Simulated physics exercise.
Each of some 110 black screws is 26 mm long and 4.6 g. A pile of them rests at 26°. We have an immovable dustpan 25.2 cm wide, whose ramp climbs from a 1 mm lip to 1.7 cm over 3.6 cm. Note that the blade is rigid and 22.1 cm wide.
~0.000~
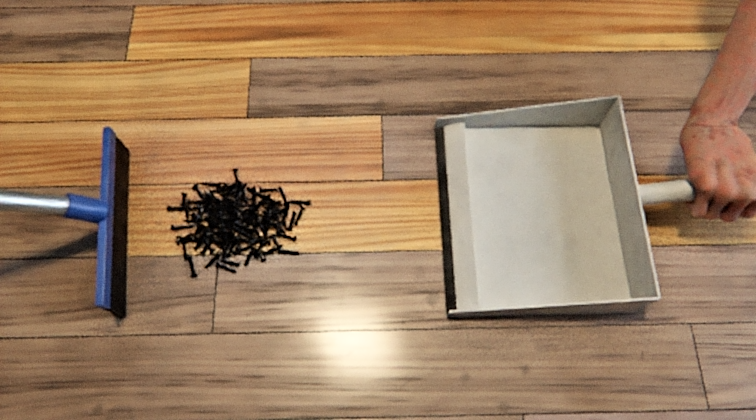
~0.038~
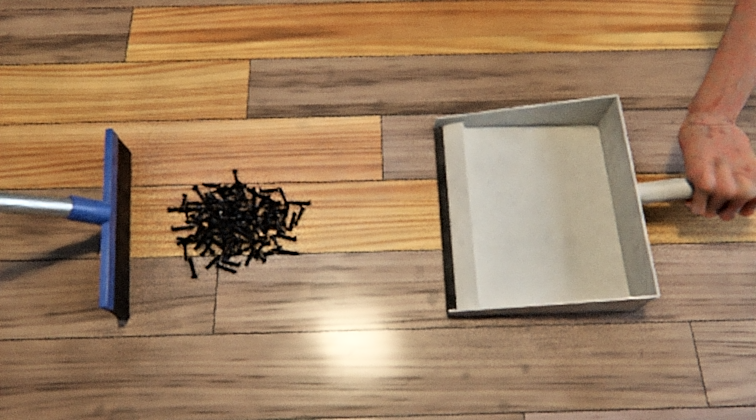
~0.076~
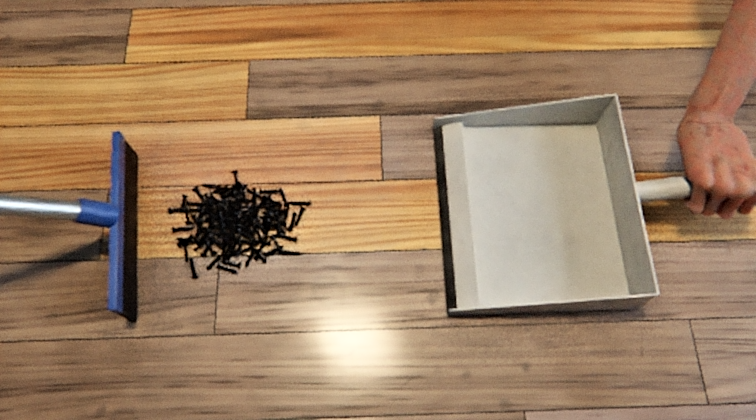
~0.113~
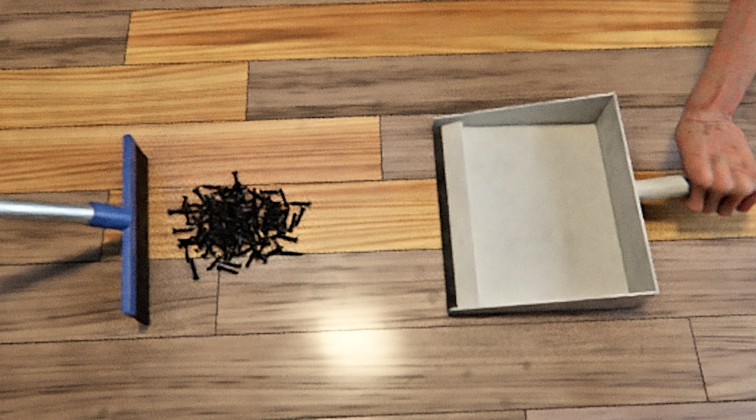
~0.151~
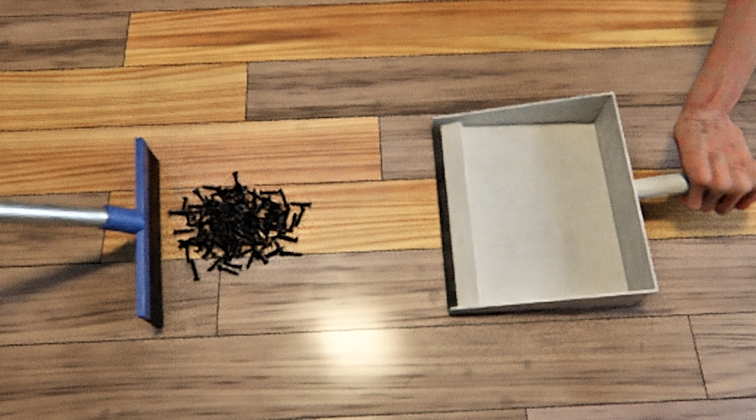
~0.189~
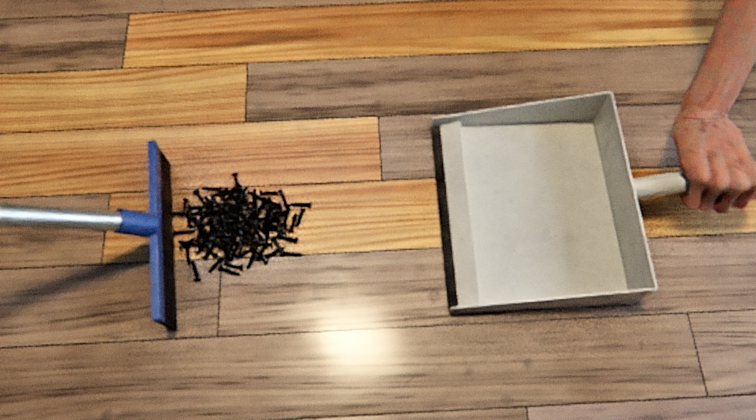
A hand held a pale dustpan still on a wooden floor while a blue blade on a metal pole slid a short way right, closing in on a pile of black screws that stayed put.
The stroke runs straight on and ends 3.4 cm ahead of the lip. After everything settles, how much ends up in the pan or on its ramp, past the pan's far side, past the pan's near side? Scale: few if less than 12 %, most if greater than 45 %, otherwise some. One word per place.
Pan - few; far side - few; near side - few.
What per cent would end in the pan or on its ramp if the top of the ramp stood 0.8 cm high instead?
That change would give about 10 per cent.
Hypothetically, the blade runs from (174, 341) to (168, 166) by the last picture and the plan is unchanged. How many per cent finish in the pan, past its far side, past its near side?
Final per cent - pan 0, far 0, near 10.
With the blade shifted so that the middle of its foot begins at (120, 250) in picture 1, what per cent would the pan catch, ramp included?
About 0 per cent.
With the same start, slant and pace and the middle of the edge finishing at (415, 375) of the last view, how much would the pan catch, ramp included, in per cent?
That comes to near 0 percent.
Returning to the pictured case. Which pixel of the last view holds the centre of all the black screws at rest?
Centre at rest, approx.: (421, 231) px.
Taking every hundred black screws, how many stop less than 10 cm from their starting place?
5 percent, roughly.
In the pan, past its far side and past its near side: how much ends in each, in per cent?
Final, in %: Pan 5, far side 0, near side 0.
After 0.54 s, middle of the blade 20 cm from the lip; 0 % over the lip, far side 0 %, near side 0 %.
After 0.78 s, middle of the blade 10 cm from the lip; 0 % over the lip, far side 0 %, near side 0 %.
After 1.12 s, middle of the blade 5 cm from the lip; 5 % over the lip, far side 0 %, near side 0 %.
At rest (1.4 s), pan 5 %, far side 0 %, near side 0 %, in front of the lip or behind the blade 90 %.
